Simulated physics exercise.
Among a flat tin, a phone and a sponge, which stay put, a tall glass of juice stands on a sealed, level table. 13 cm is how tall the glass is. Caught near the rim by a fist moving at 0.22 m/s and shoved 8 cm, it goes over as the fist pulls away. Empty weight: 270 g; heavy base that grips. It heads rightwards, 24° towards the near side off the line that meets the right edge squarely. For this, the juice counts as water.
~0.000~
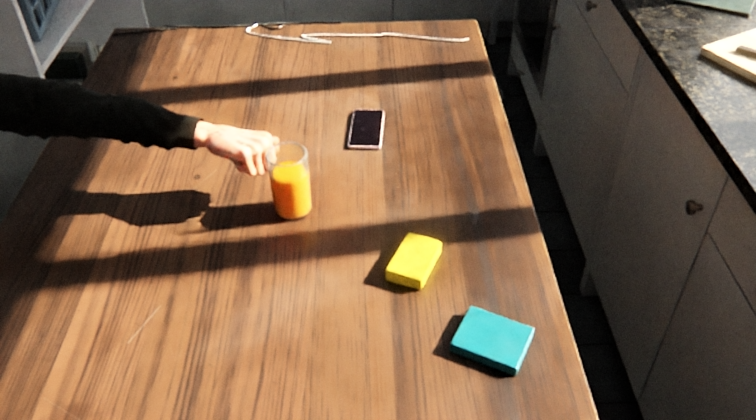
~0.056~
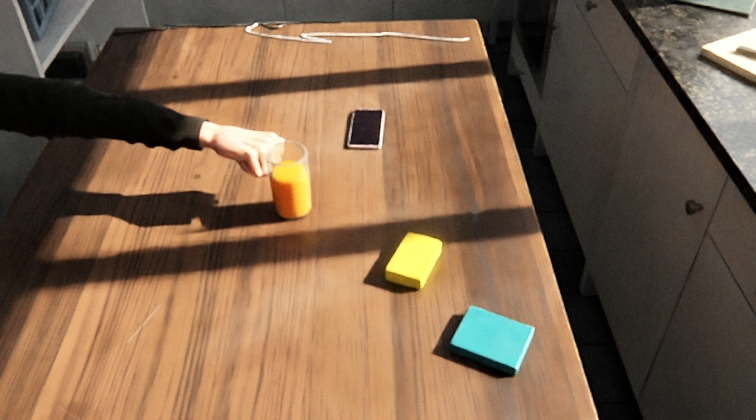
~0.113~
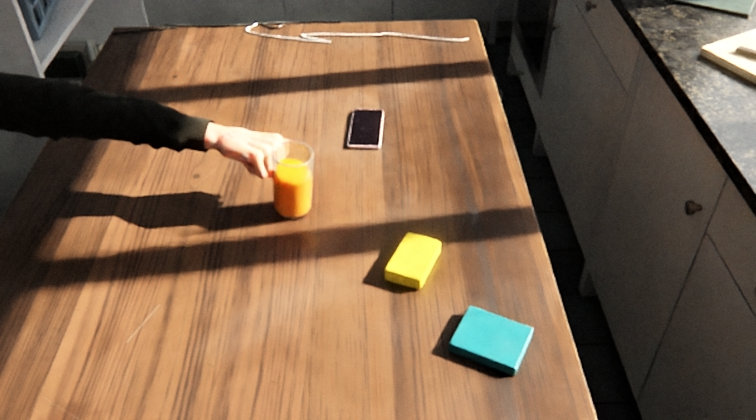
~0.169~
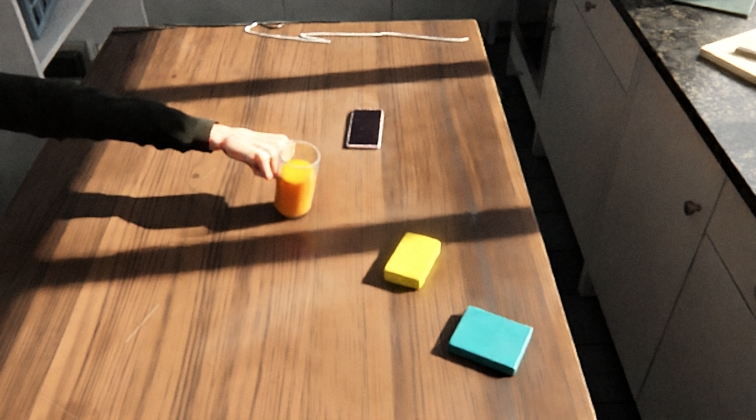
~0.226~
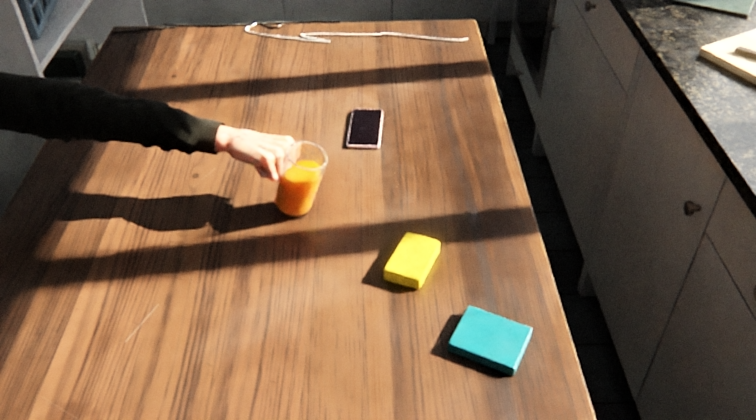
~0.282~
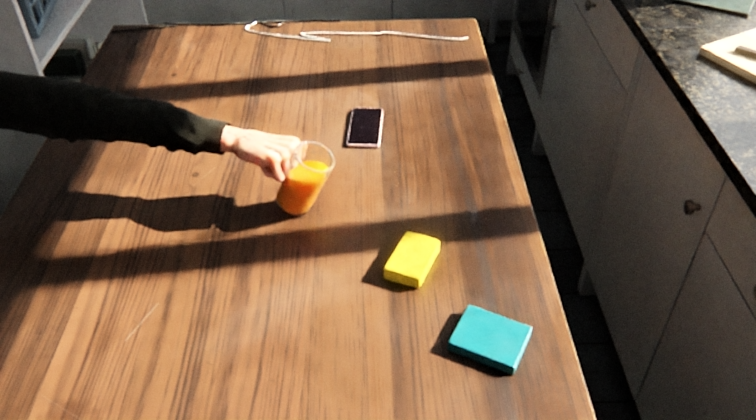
On a sunlit wooden table with a phone, a yellow sponge and a teal tin, a dark-sleeved arm reaches in from the left, and its fist pushes near the rim of a glass of orange juice, tilting it gradually rightwards.
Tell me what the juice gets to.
Afterwards the flat tin is still dry, the phone is still dry, the sponge is wet.
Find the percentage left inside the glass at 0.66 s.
I'd estimate near 86 %.
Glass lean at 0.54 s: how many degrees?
Tilt: Approx. 60°.
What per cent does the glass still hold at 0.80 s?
Near 48 percent.
By 0.54 s the tilt is 60° and 100 per cent is in the glass, 0 has run off the table; wet so far, nothing.
By 0.66 s the tilt is 89° and 85 per cent is in the glass, 0 has run off the table; wet so far, nothing.
By 0.80 s the tilt is 89° and 48 per cent is in the glass, 0 has run off the table; wet so far, sponge.
By 1.04 s the tilt is 89° and 24 per cent is in the glass, 9 has run off the table; wet so far, sponge.
At rest 7 per cent is in the glass, 43 has run off the table; wet so far, sponge.
